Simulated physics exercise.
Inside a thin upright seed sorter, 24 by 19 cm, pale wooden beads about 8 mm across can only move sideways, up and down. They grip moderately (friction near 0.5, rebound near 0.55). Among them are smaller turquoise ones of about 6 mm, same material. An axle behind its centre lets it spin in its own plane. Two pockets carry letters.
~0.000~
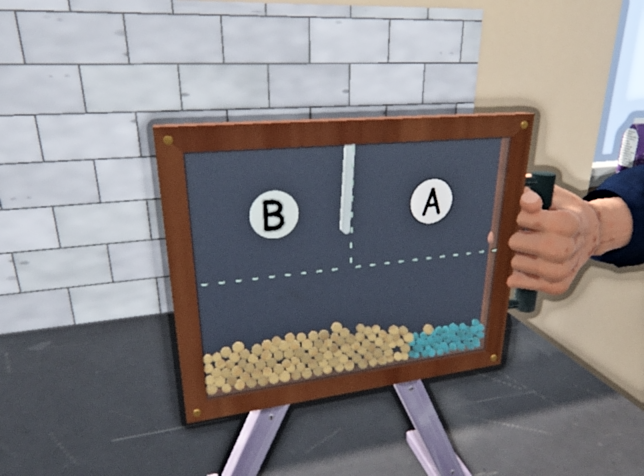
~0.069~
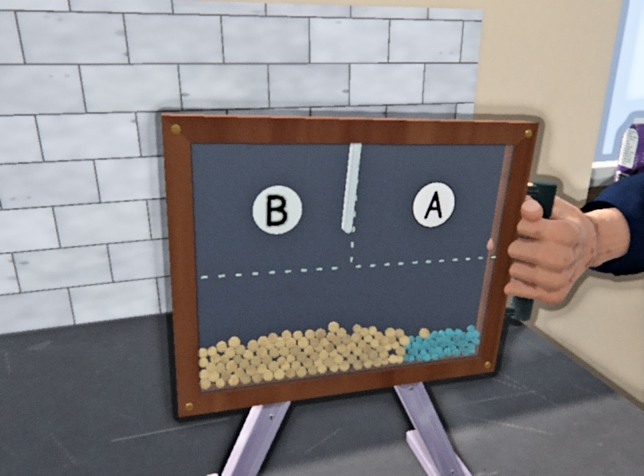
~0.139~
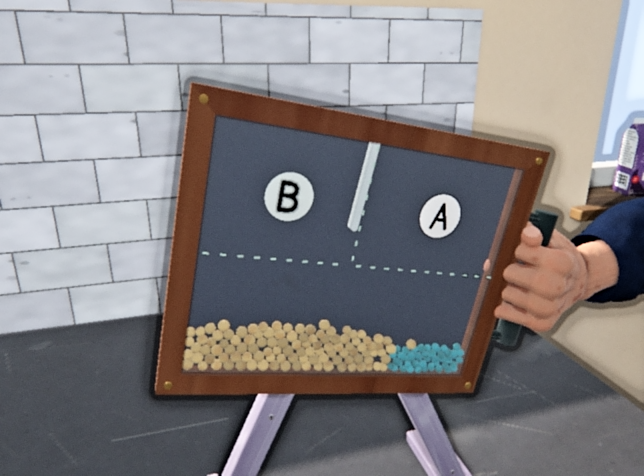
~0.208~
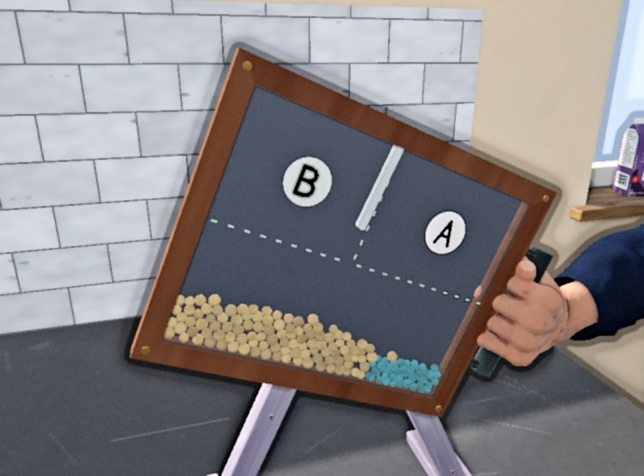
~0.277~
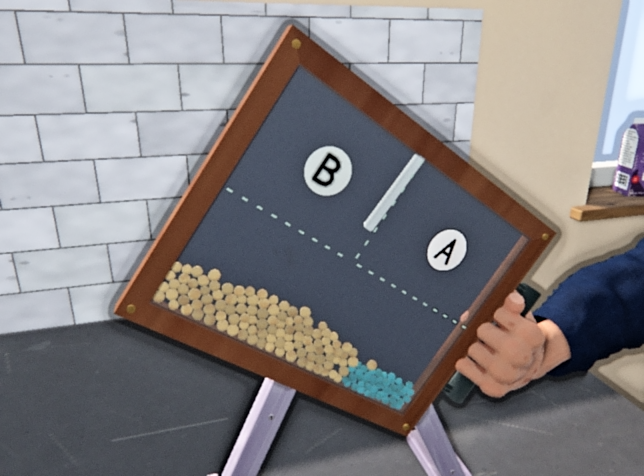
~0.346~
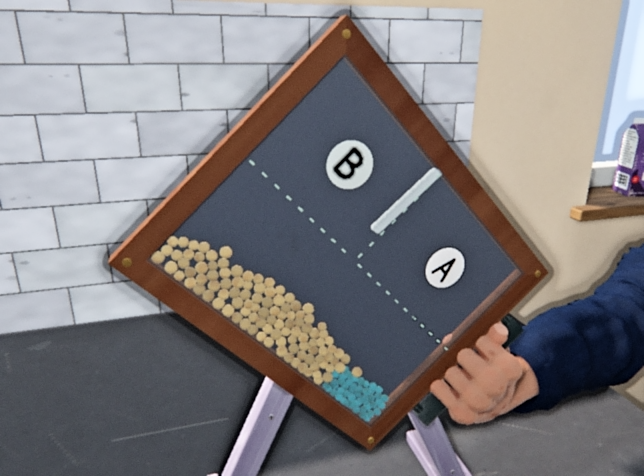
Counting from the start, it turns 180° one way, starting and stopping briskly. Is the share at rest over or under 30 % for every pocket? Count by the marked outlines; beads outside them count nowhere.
A over, B under 30 %.
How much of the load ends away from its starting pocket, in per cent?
Roughly 100 per cent.
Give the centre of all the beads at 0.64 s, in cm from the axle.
About 5 cm left and 8 cm below.
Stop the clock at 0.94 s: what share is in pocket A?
Some 55 per cent.
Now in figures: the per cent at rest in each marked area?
Pocket A: 100; pocket B: 0.
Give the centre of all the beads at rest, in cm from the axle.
About 6 cm left and 6 cm below.
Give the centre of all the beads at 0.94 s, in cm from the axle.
Some 8 cm left and 6 cm below.
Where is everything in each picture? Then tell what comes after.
The first picture shows level; about 160 beads; beads centred (357, 350); top one (337, 328); A (431, 201), B (274, 215).
The second picture shows turned 3° clockwise; beads centred (353, 351); top one (334, 327).
The third picture shows turned 12° clockwise; beads centred (340, 352); top one (224, 326); wall ends (353, 226).
The fourth picture shows turned 23° clockwise; beads centred (322, 350); top one (180, 300).
The fifth picture shows turned 35° clockwise; beads centred (306, 346); top one (177, 267).
The sixth picture shows turned 47° clockwise; beads centred (298, 342); top one (173, 242); A (445, 268), B (350, 165).
By 0.64 s, it stands 97° clockwise; the beads' middle is 5 cm left of and 8 cm below the centre; A 25 %.
By 0.94 s, it stands 148° clockwise; the beads' middle is 8 cm left of and 6 cm below the centre; A 55 %.
By 1.20 s, it stands 180° clockwise; the beads' middle is 8 cm left of and 4 cm below the centre; A 85 %.
At rest by 2.2 s, it stands 180° clockwise; A 100 %, B 0 %.
